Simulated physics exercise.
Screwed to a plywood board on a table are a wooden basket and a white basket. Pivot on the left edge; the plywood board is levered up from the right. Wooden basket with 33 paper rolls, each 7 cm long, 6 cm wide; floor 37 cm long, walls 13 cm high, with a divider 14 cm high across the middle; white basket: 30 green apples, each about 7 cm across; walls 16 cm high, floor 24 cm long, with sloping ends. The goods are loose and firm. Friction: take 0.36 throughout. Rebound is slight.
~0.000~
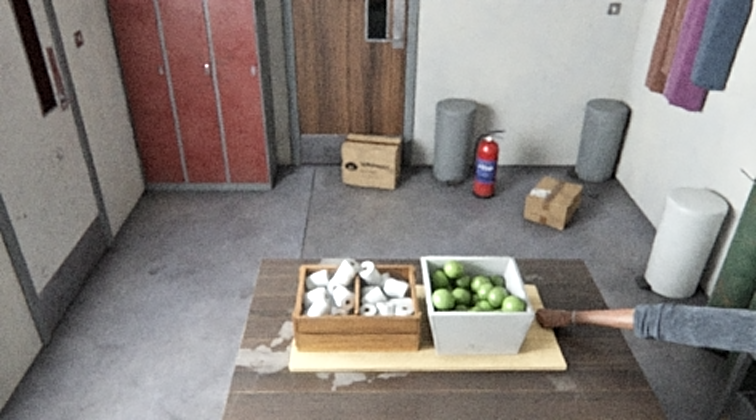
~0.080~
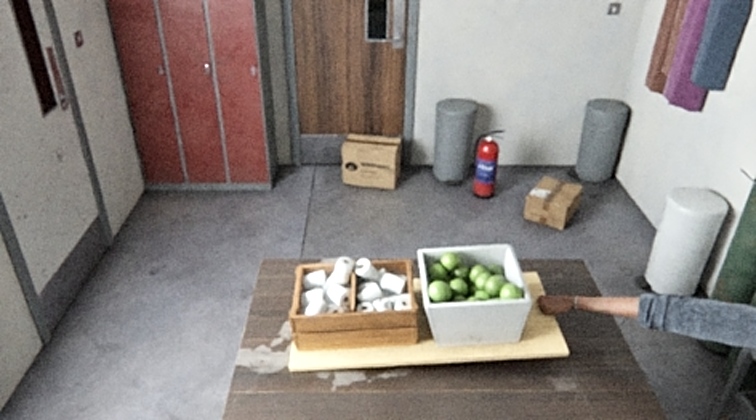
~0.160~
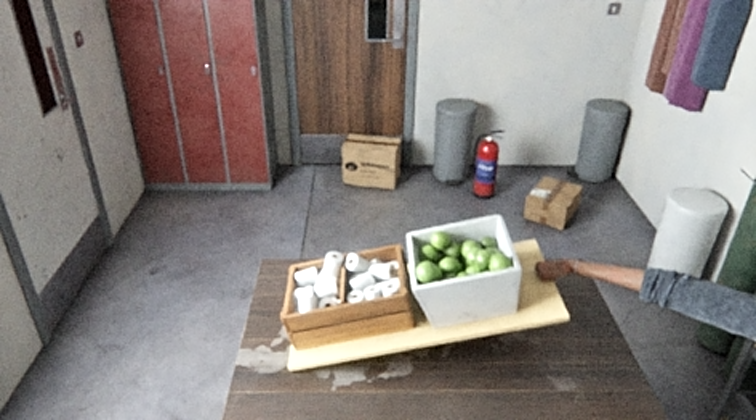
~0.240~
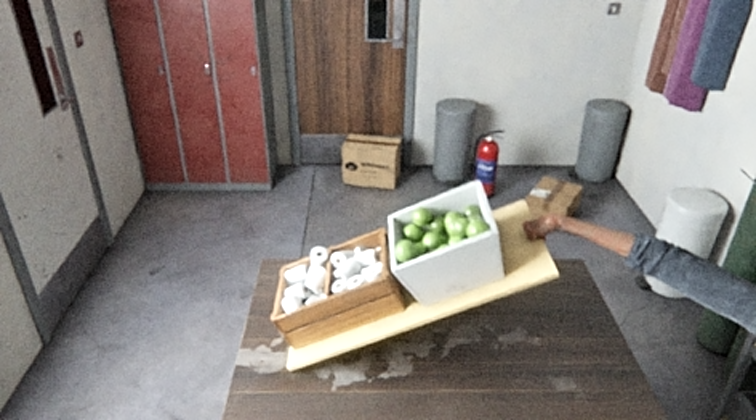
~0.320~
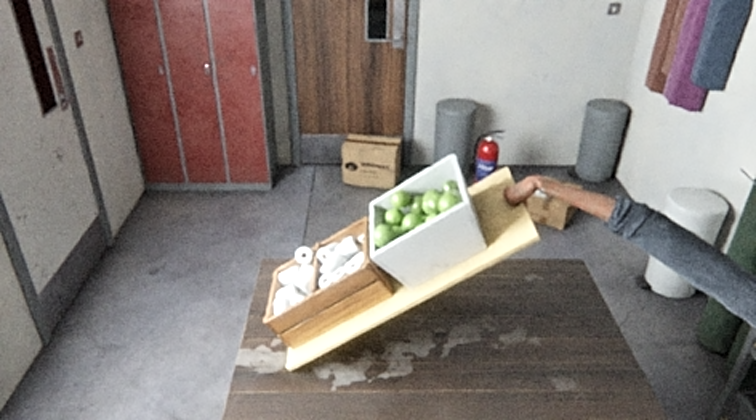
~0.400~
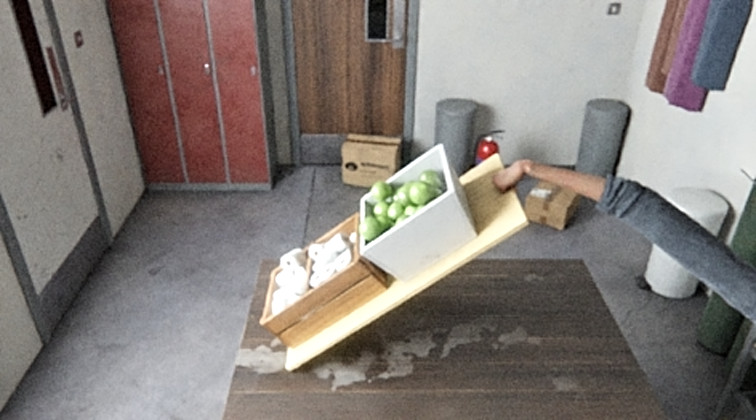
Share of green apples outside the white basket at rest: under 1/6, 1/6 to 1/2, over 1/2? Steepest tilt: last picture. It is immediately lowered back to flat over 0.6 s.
It parts with a sixth to half.
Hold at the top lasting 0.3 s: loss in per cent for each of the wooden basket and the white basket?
That would cost wooden basket 0 per cent of its load and white basket 20 per cent.
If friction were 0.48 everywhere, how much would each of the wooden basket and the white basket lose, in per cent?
In that case the wooden basket sheds 10 per cent, while the white basket sheds 20 per cent.
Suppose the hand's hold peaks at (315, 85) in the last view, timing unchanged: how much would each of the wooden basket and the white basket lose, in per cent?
Wooden basket 80 %, white basket 100 %.
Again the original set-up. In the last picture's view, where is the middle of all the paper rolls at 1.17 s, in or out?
Their middle is around (366, 310).
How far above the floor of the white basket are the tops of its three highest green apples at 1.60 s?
It reaches close to 15 cm.
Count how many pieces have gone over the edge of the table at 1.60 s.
I'd estimate some 3 by that time.
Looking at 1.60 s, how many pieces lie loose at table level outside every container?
Near 2, by my count.
After 0.59 s, tilt 30°; wooden basket 33 in, 0 out and white basket 25 in, 5 out.
After 0.83 s, tilt 8°; wooden basket 33 in, 0 out and white basket 21 in, 9 out.
After 1.17 s, tilt 0°; wooden basket 32 in, 1 out and white basket 21 in, 9 out.
When it is over (at 1.60 s), wooden basket 32 in, 1 out and white basket 21 in, 9 out. Asked share, 9 of 30, 30 per cent.
